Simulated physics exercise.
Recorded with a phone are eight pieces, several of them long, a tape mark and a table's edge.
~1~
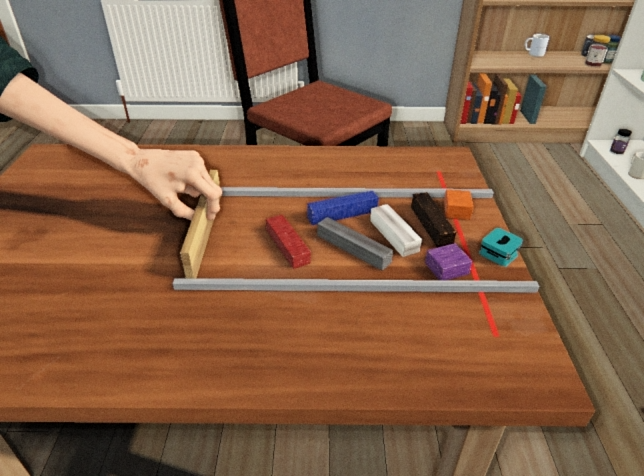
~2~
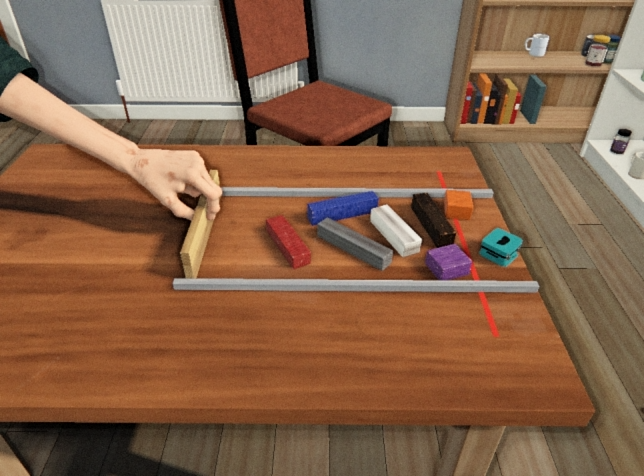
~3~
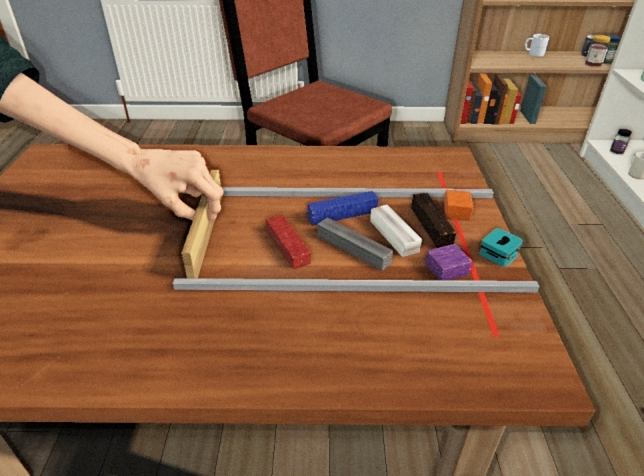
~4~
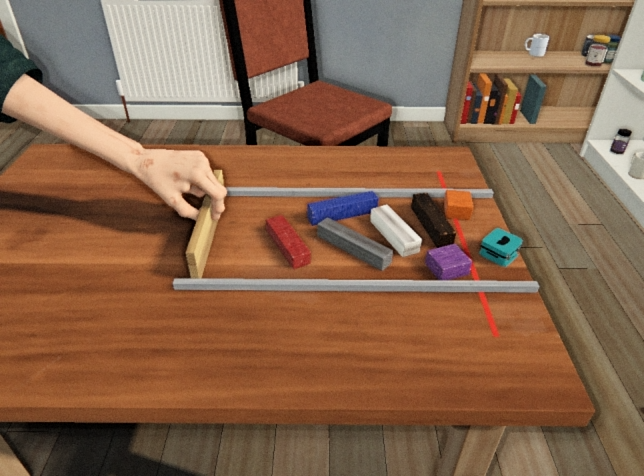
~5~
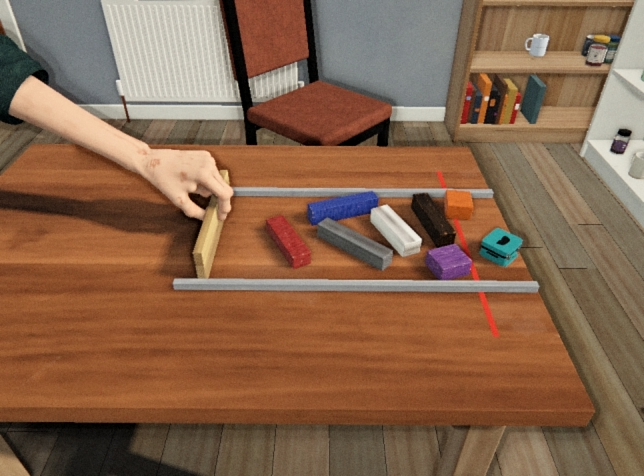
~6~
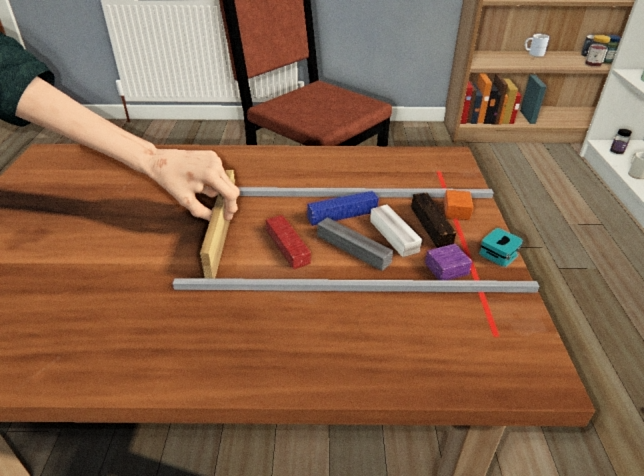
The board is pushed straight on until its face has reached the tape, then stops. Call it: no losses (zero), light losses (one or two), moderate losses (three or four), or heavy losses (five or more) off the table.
Moderate losses.
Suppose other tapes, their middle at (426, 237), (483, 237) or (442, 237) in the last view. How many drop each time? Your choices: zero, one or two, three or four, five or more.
Taking the three tapes one at a time, the answers are none, then 5 or more, then one or two.
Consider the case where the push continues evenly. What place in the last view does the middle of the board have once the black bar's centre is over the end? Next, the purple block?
For the black bar at (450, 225), for the purple block at (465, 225).
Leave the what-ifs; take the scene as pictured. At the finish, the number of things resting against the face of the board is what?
The figure is 2.
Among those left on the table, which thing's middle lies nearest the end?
Purple block.
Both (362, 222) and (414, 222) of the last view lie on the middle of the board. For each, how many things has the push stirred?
The count is 5 at the first point and 8 at the second.
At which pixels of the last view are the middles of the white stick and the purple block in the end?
Listed in order, first is (507, 230) and the other is (530, 266).
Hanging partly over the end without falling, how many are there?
The overhang total is 3.
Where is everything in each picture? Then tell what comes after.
In the first picture, turquoise case (500, 248); orange block (458, 204); purple block (448, 262); board (203, 221); tape (462, 237).
In the second picture, orange block (458, 204); red bar (288, 241).
In the third picture, purple block (448, 262); blue bar (343, 208).
In the fourth picture, turquoise case (500, 248); white stick (395, 230).
In the fifth picture, orange block (458, 204); board (214, 221).
In the sixth picture, turquoise case (500, 248); orange block (458, 204); purple block (448, 262); board (220, 221); tape (462, 237).
A little later, none off yet; turquoise case at rest near (500, 248); orange block at rest near (458, 204); purple block at rest near (448, 262).
When it is over, the number that fall off is three or four; down, black bar, orange block and turquoise case.
